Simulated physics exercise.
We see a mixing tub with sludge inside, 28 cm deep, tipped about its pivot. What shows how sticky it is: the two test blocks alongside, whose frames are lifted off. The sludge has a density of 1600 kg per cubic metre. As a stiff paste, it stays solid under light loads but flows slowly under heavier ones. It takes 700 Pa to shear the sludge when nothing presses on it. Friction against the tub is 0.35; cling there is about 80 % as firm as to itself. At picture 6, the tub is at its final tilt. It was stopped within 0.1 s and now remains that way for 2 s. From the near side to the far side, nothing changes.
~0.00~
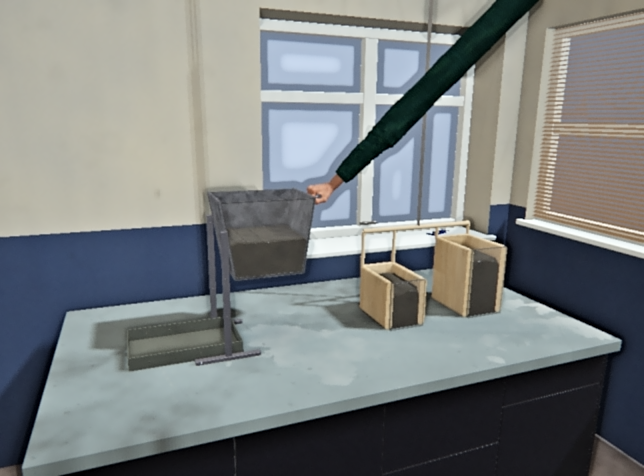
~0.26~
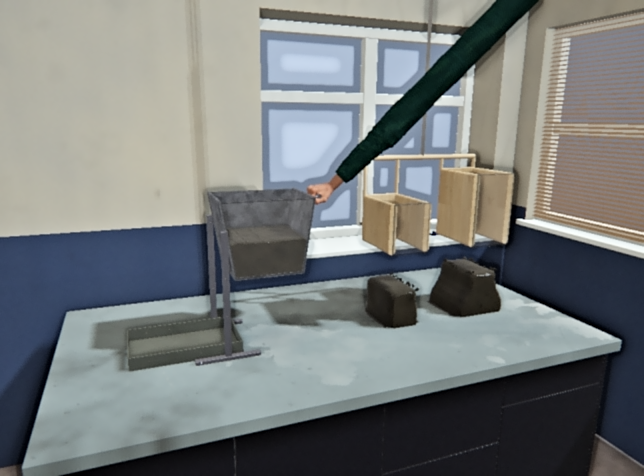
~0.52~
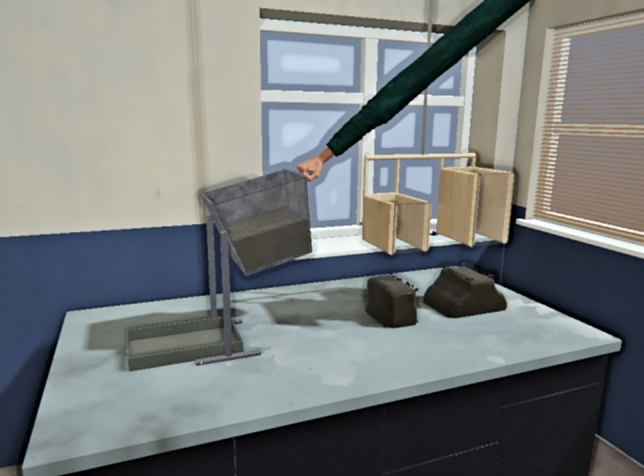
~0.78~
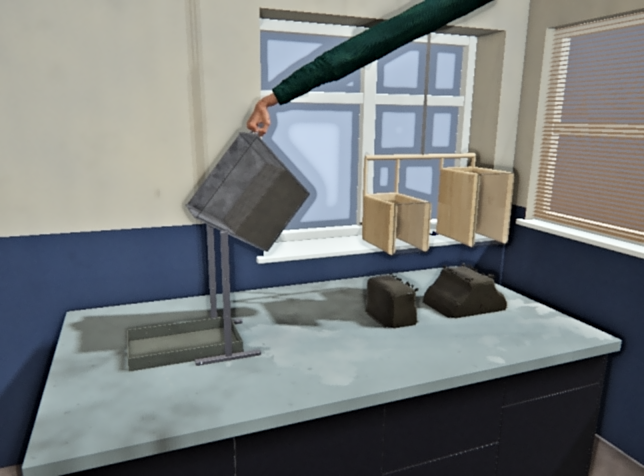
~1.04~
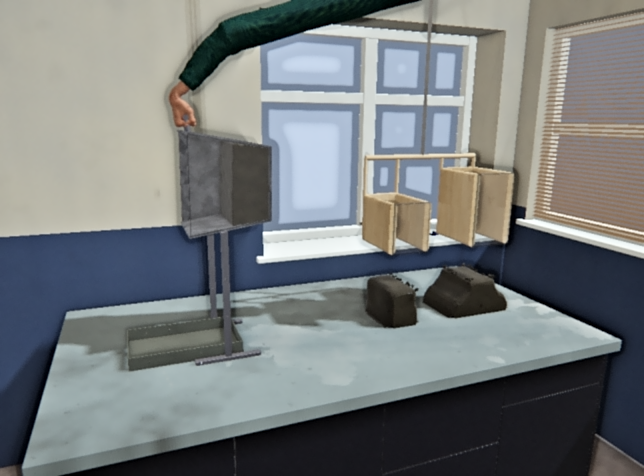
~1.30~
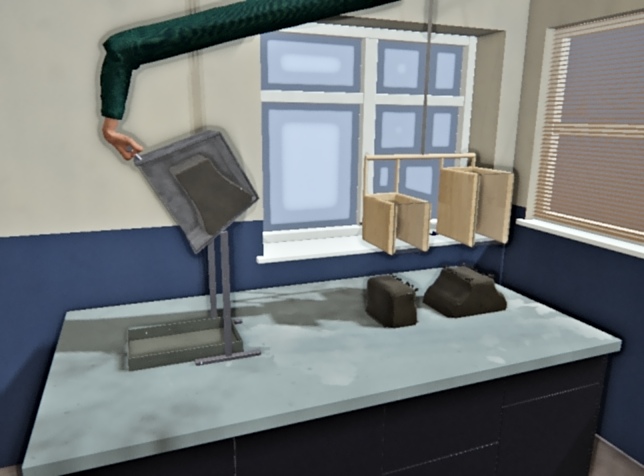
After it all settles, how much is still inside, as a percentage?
Roughly 0 % is still inside.
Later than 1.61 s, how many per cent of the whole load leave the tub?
That comes to some 0 per cent of the load.
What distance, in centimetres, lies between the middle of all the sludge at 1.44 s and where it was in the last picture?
Roughly 16 cm.
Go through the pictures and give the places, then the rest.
Handle-side rim at (314, 198), tilt 0 degrees; highest point of the sludge at (264, 241); test blocks 17 cm, 26 cm high (left to right), in the first picture.
Handle-side rim at (314, 198), tilt 0 degrees; highest point of the sludge at (264, 241); test blocks 16 cm, 20 cm high (left to right), in the second picture.
Handle-side rim at (304, 177), tilt 14 degrees; highest point of the sludge at (303, 220); test blocks 16 cm, 17 cm high (left to right), in the third picture.
Handle-side rim at (255, 136), tilt 51 degrees; highest point of the sludge at (286, 172); test blocks 16 cm, 17 cm high (left to right), in the fourth picture.
Handle-side rim at (186, 135), tilt 89 degrees; highest point of the sludge at (238, 145); test blocks 16 cm, 17 cm high (left to right), in the fifth picture.
Handle-side rim at (137, 167), tilt 120 degrees; highest point of the sludge at (209, 160); test blocks 16 cm, 17 cm high (left to right), in the sixth picture.
By 1.44 s, the tub is at 120 degrees and holds 58 %.
By 1.61 s, the tub is at 120 degrees and holds 0 %.
By 1.78 s, the tub is at 120 degrees and holds 0 %.
By 1.95 s, the tub is at 120 degrees and holds 0 %.
By 3.30 s, at the end, the tub is at 120 degrees and holds 0 %.
